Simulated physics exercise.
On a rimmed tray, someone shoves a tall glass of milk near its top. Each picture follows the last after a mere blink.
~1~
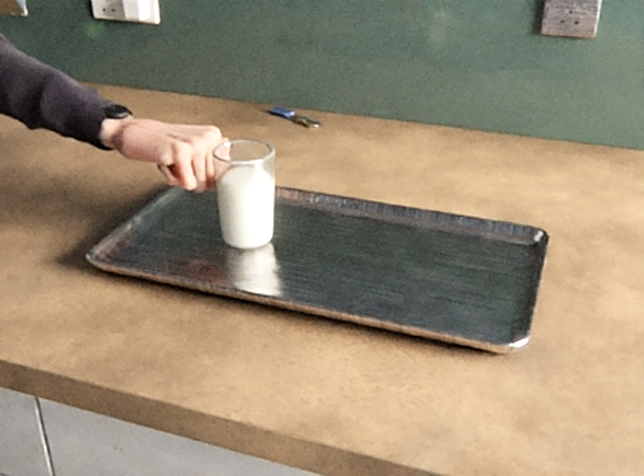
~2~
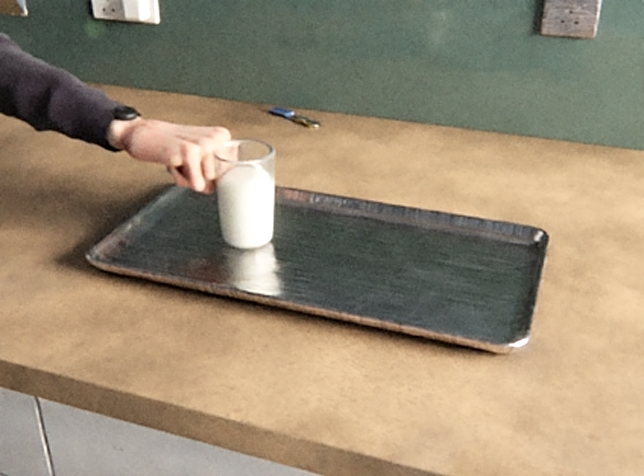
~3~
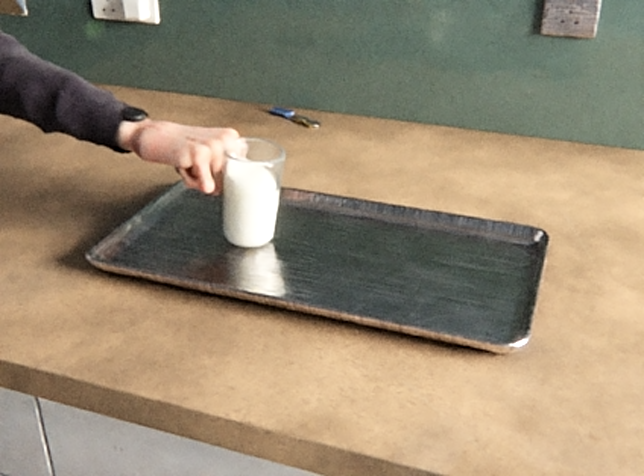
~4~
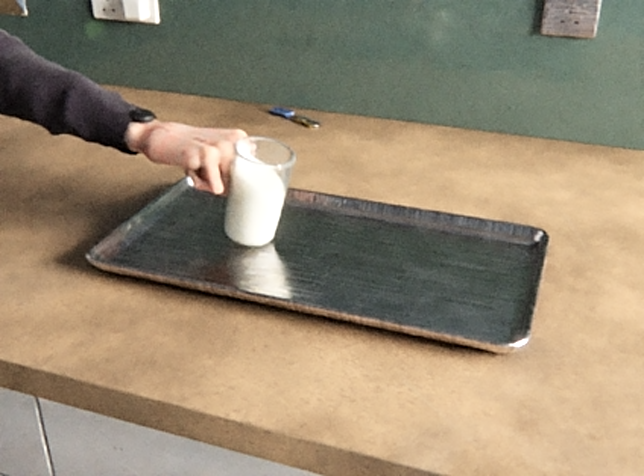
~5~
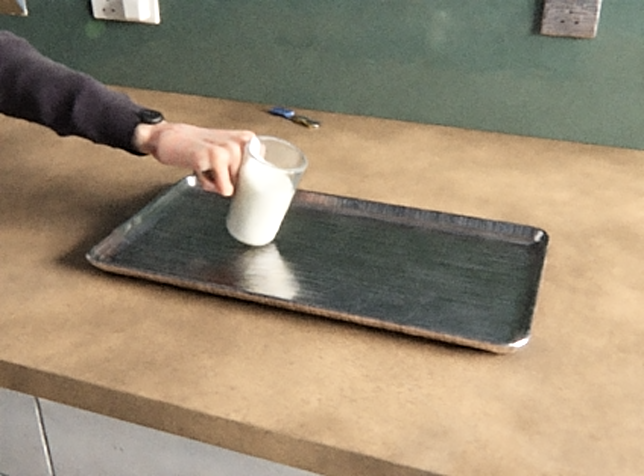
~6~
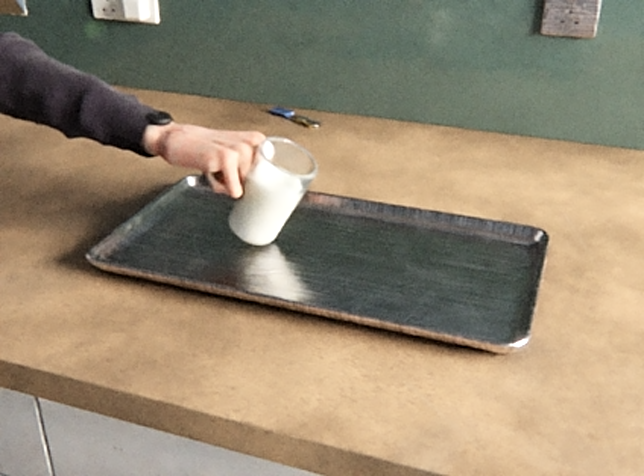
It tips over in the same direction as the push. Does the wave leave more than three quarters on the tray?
No, retained: Under three quarters.
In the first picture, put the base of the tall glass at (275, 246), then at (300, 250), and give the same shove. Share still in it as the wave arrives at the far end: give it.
It would be around 55 % first and around 65 % second.
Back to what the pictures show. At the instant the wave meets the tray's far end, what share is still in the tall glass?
I'd say close to 45 %, more or less.
A moment on, the tall glass lies on its side and 96 per cent is in the glass, 0 on the tray and 4 above or beyond its rim.
Next, the tall glass lies on its side and 53 per cent is in the glass, 39 on the tray and 7 above or beyond its rim.
Then the tall glass lies on its side and 28 per cent is in the glass, 60 on the tray and 12 above or beyond its rim.
Later the tall glass lies on its side and 15 per cent is in the glass, 49 on the tray and 36 above or beyond its rim.
In the end 65 per cent is held by tray and glass, 35 is off the tray.
